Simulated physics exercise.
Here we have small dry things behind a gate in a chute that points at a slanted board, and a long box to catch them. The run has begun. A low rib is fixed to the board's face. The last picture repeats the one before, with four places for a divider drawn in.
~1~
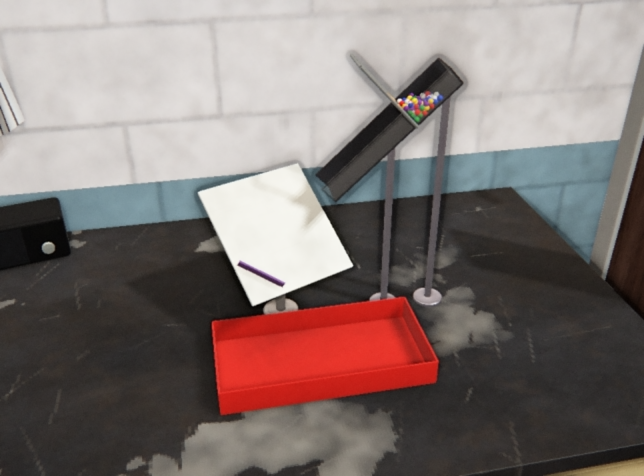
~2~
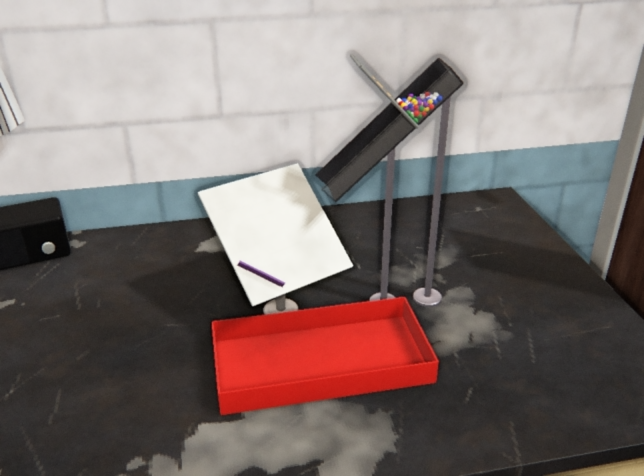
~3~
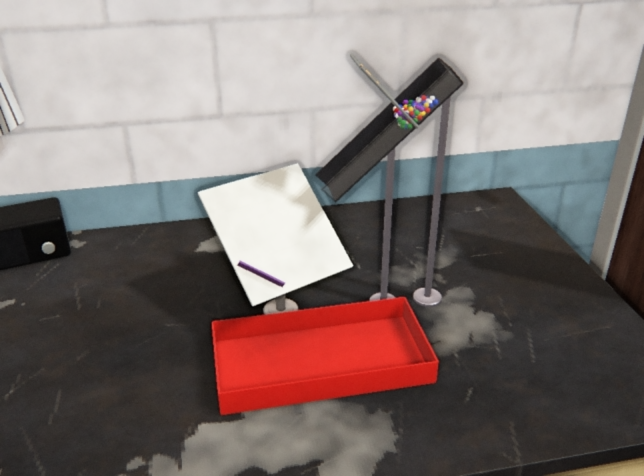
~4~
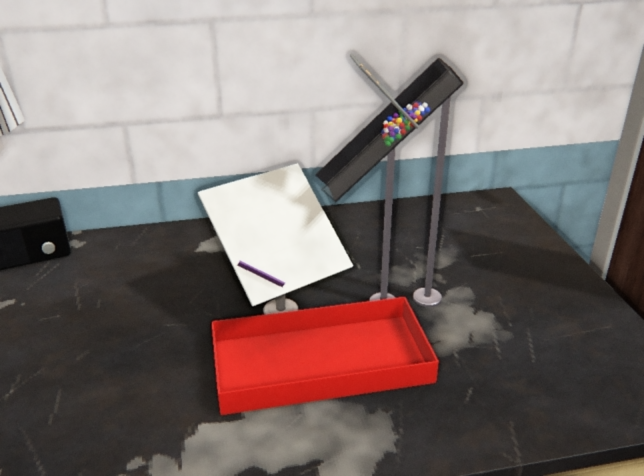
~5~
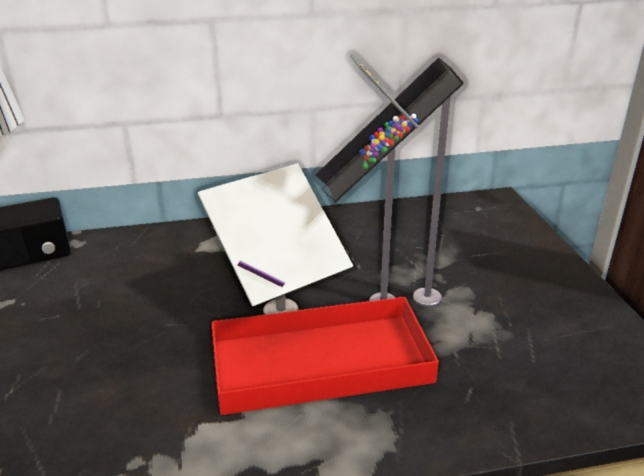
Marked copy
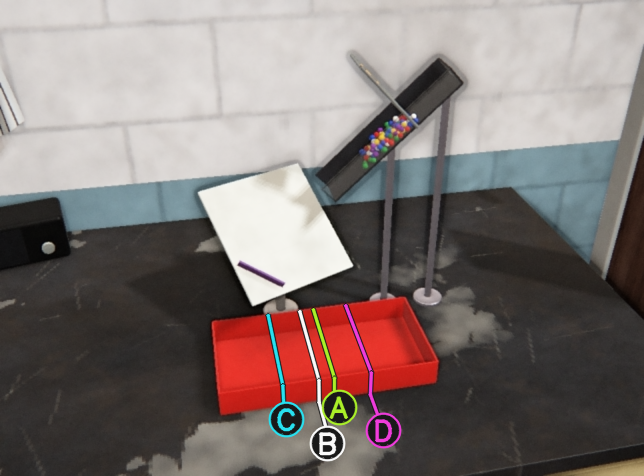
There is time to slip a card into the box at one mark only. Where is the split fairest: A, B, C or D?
The best line is A.
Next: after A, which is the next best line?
The answer is B.
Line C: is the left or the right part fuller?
More lands on the right.
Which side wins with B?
More lands on the right.
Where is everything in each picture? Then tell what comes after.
The first frame shows load behind the gate (420, 104), round plastic beads; lip of the chute (332, 195), sloping fairly steeply.
The second frame shows middle of the board (277, 230), tilted fairly steeply; middle of its low edge (305, 285); of its high edge (250, 177).
The third frame shows front corners of the box (219, 393) and (438, 362), empty; front of the load (401, 124).
The fourth frame shows middle of the load (402, 119); its front (388, 144), roughly a quarter of the way to the lip; rib from (239, 261) to (286, 283).
The fifth frame shows middle of the load (387, 135); its front (365, 166), roughly half of the way to the lip.
On the marked copy, line A crosses the front rim at (334, 377); line B crosses the front rim at (318, 379); line C crosses the front rim at (282, 384); line D crosses the front rim at (371, 371).
With A, of what is caught, roughly half on the left of the divider, roughly half on the right.
With B, of what is caught, roughly a quarter on the left of the divider, the larger part on the right.
With C, of what is caught, about a tenth on the left of the divider, almost all on the right.
With D, of what is caught, almost all on the left of the divider, about a tenth on the right.
